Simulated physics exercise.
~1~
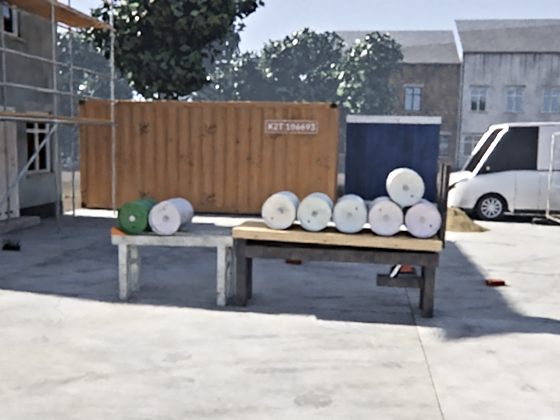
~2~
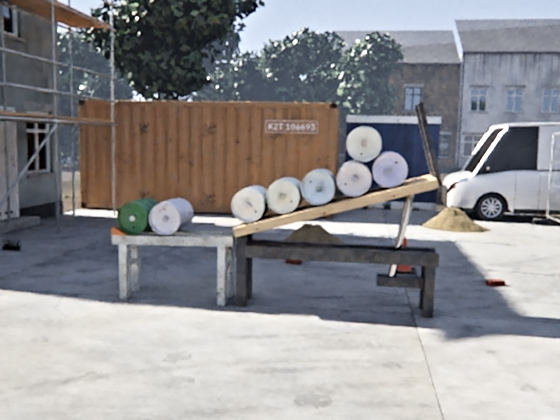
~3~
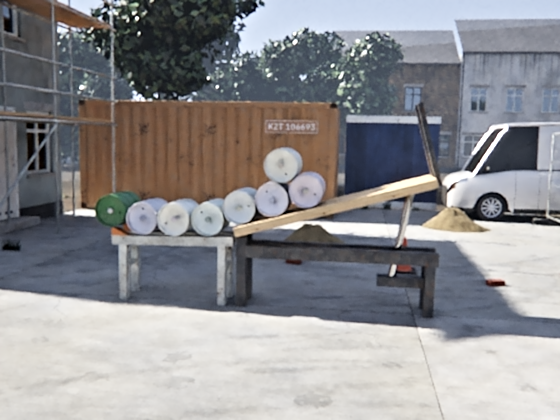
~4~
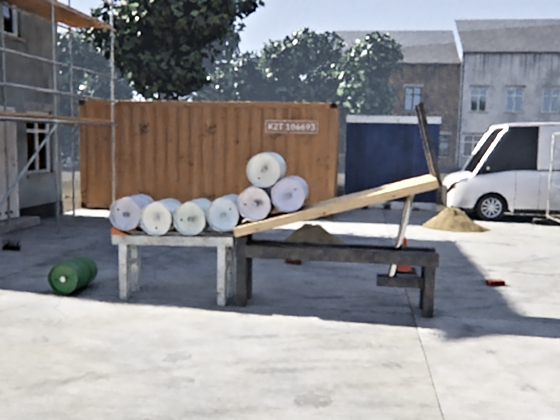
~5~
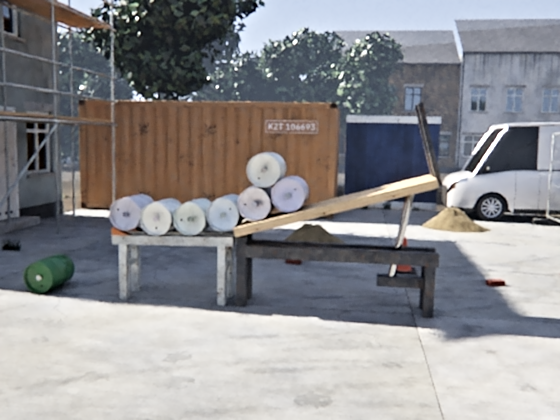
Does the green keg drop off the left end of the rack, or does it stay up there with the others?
The green keg goes over the left end of the rack and ends up on the ground.
